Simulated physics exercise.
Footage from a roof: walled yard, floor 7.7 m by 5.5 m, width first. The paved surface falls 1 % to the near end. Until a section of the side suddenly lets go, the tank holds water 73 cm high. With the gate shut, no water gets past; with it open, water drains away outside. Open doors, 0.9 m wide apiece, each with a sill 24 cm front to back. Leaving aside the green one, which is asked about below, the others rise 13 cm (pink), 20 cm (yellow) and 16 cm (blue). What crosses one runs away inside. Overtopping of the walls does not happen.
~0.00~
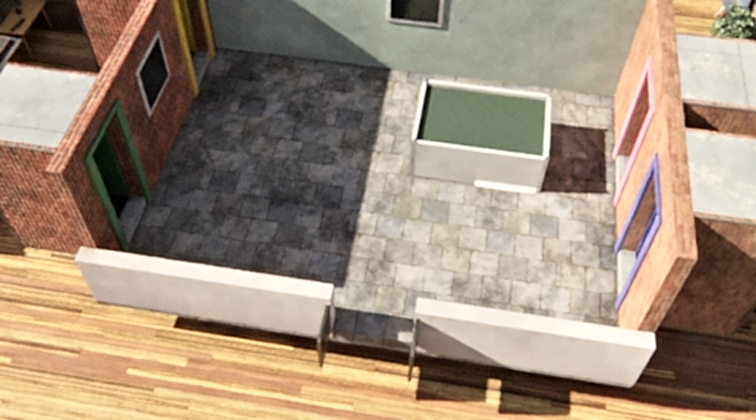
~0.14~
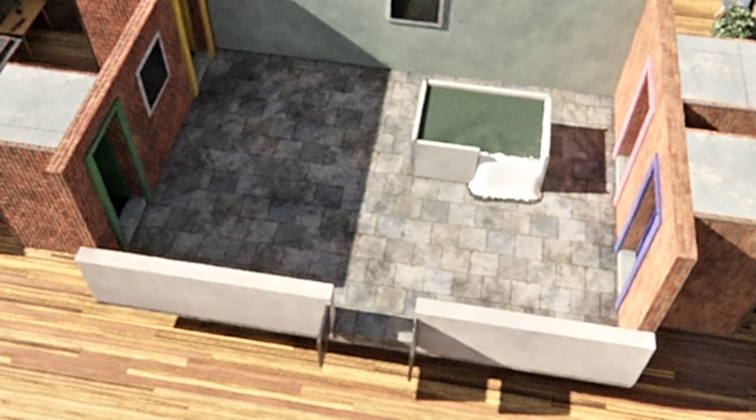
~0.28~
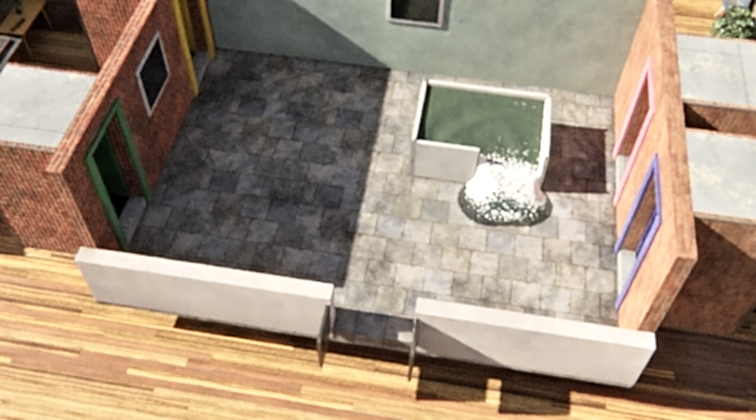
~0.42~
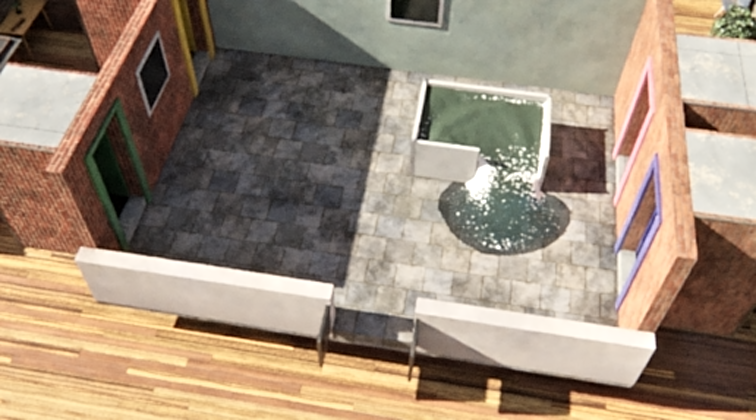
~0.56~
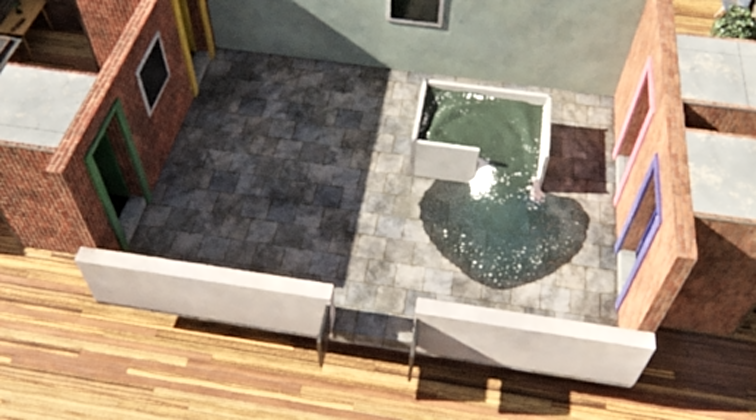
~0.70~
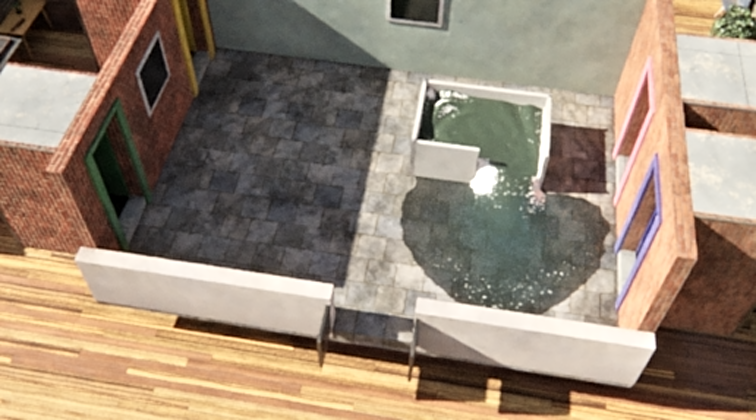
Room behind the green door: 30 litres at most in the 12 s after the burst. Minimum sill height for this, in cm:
8 cm, roughly.
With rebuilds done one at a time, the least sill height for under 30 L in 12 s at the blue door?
I'd raise blue to close to 16 cm.
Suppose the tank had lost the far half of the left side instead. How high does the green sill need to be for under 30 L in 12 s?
Then it needs around 9.5 cm.
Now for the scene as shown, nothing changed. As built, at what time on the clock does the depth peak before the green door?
The level tops out around 5.5 s.
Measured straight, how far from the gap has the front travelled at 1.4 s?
Reach: Approx. 3.6 m.
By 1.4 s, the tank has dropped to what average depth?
It averages close to 44 centimetres.
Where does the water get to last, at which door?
Final door: Yellow.
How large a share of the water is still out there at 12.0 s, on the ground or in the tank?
I'd estimate some 82 in a hundred.
After 1.4 s water covers 25 % of the floor, deepest (38 cm) near (512, 191); it has not reached the green door.
After 3.0 s water covers 30 % of the floor, deepest (26 cm) near (540, 275); it has not reached the green door.
After 12.0 s water covers 95 % of the floor, deepest (8 cm) near (170, 290); 7 cm at the green door, 0 litres in over its 20 cm sill.
At the green door as built, the water arrived by 4.3 s and peaked near 14 cm at 5.6 s.
Run again over the same 12 s with other heights there, 48 litres in over 7 cm, 14 litres over 9.5 cm. The limit of 30 litres is kept from about 8 cm up.
